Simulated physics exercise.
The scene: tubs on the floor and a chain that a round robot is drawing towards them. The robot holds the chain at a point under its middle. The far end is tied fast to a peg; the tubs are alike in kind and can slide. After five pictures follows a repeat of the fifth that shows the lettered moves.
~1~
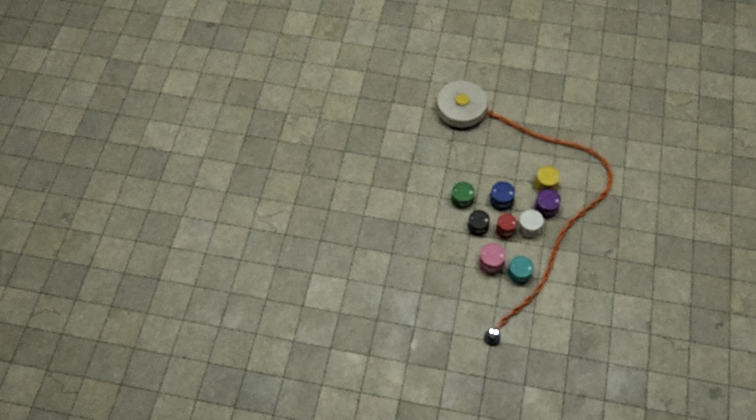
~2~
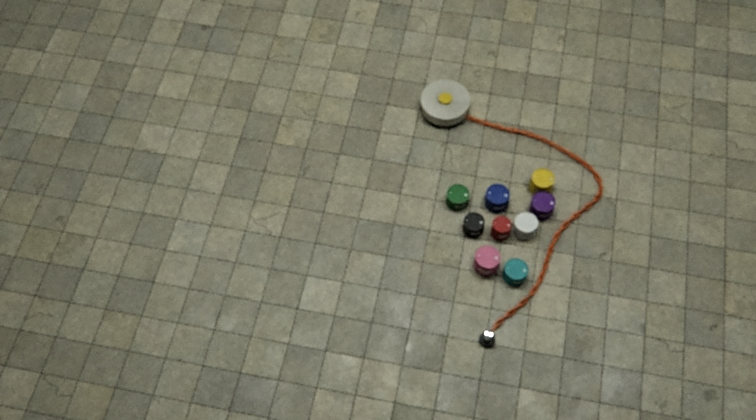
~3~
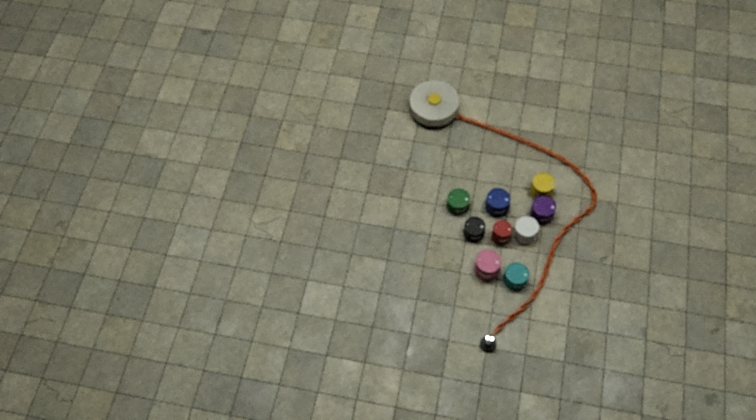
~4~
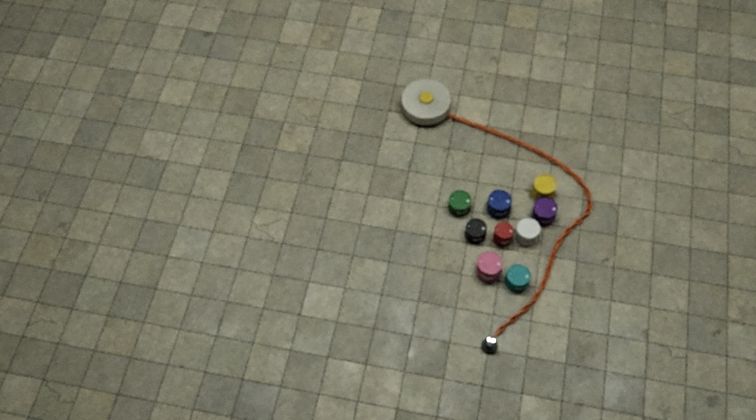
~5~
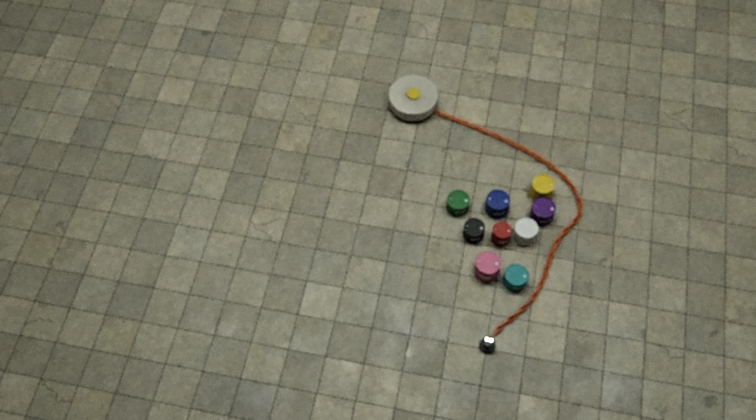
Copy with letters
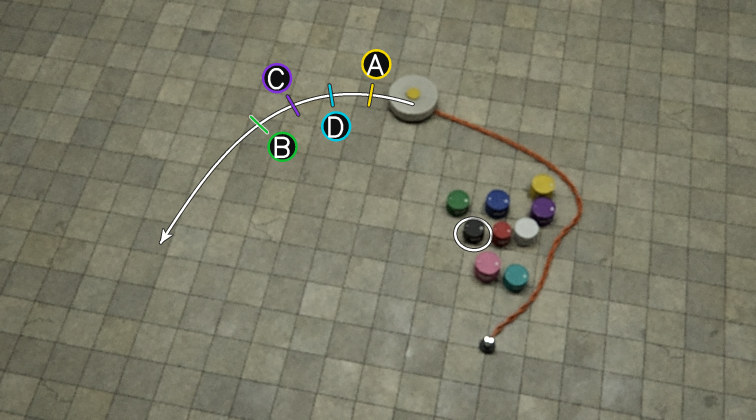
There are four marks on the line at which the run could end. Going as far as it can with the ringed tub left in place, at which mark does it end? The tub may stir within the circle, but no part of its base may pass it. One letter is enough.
No farther than D.
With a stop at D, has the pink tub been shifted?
No.
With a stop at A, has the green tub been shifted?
No.
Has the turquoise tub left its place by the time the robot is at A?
No.
On the marked copy, A at (371, 95); B at (259, 125); C at (293, 105); D at (331, 95); the ring at (473, 234); the route from (413, 104) via (262, 122) to (161, 243).
Taking D. A third of the way, robot (384, 92); black tub (474, 231).
Two thirds of the way, robot (357, 89); purple tub (531, 213); black tub (474, 231); yellow tub (519, 195).
When it is over, robot (331, 90); white tub (519, 235); red tub (498, 235); blue tub (482, 212); purple tub (511, 215); turquoise tub (510, 275); black tub (474, 231); yellow tub (497, 198); the black tub is still in its ring.
As for the rest, A is safe but short; B drags the ringed tub to (446, 249); C drags the ringed tub to (459, 241).
